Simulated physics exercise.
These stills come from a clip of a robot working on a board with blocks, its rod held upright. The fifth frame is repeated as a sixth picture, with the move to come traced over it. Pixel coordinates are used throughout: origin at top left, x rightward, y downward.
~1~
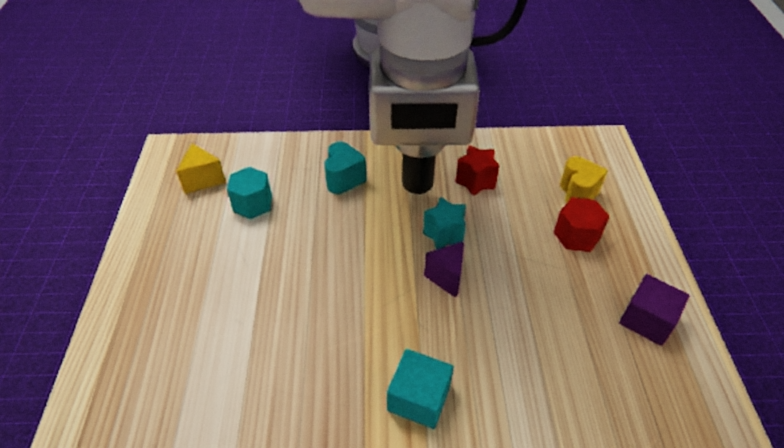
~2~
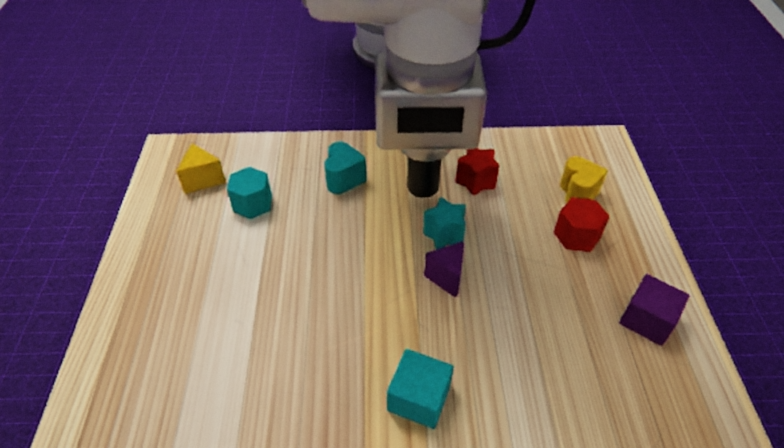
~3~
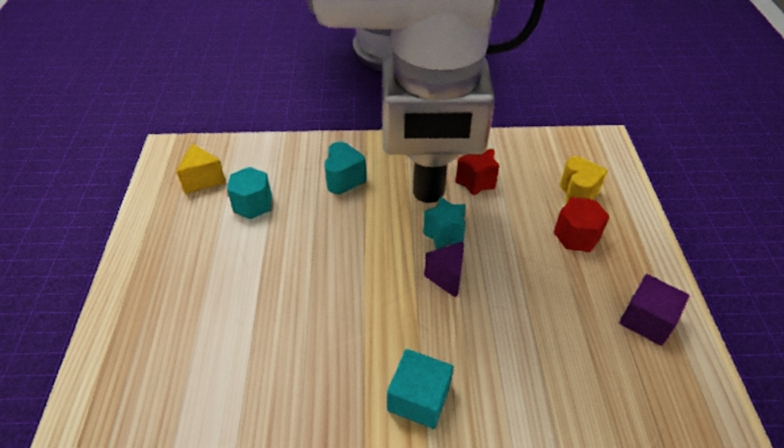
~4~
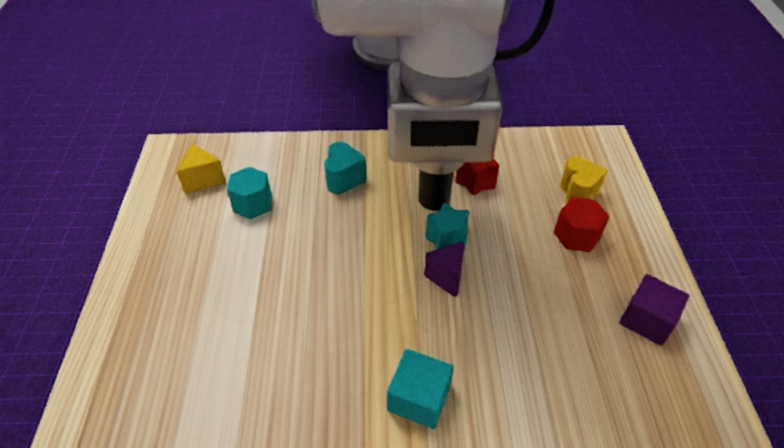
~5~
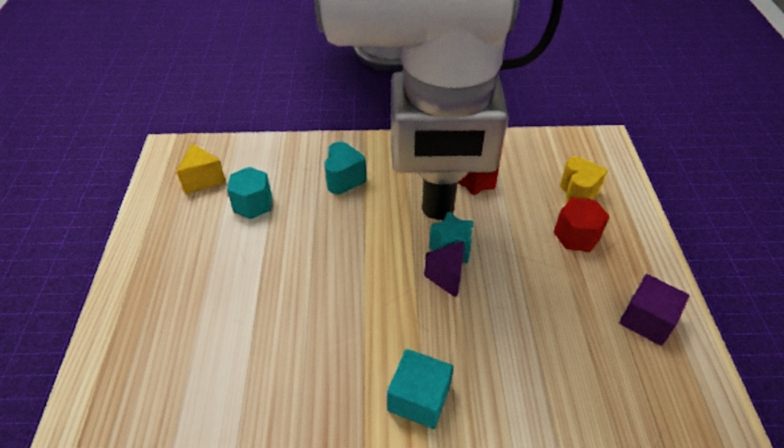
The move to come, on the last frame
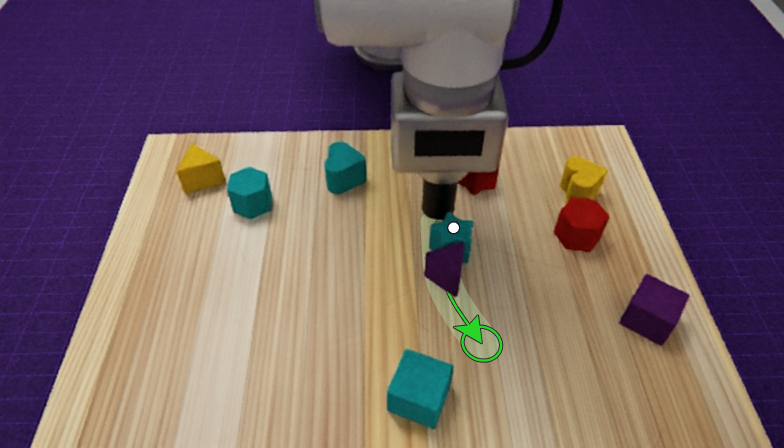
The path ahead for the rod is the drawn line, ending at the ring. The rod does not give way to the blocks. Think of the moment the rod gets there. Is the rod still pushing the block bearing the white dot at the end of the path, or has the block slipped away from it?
It escapes to one side.
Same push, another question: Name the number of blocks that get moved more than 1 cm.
It displaces two.
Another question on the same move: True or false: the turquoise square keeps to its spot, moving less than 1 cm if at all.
The statement is true.
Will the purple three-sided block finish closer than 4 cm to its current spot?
My answer is no.
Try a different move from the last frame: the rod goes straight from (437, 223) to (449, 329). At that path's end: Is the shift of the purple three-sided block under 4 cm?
No, that is not how it ends up.
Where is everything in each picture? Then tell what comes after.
In the first frame, rod's lower end (418, 183); turquoise square (421, 378); purple three-sided block (450, 256); turquoise star (447, 212).
In the second frame, rod (423, 187); blocks still.
In the third frame, rod (429, 192); blocks still.
In the fourth frame, rod (434, 199); turquoise star (450, 218).
In the fifth frame, rod (438, 208); turquoise square (421, 378); purple three-sided block (450, 256); turquoise star (454, 228).
Drawn move, from (437, 223) over (444, 281) to (482, 343); the dot is on the turquoise star.
On the path given first. One third of the way, rod (441, 246); purple three-sided block (457, 285), turned 40° clockwise; turquoise star (469, 256).
Two thirds of the way, rod (455, 288); purple three-sided block (474, 316), turned 55° clockwise; turquoise star (492, 278), turned 50° anticlockwise.
At the end, rod (485, 330); turquoise square still; purple three-sided block (502, 364), turned 65° clockwise; turquoise star (500, 285), turned 85° anticlockwise.
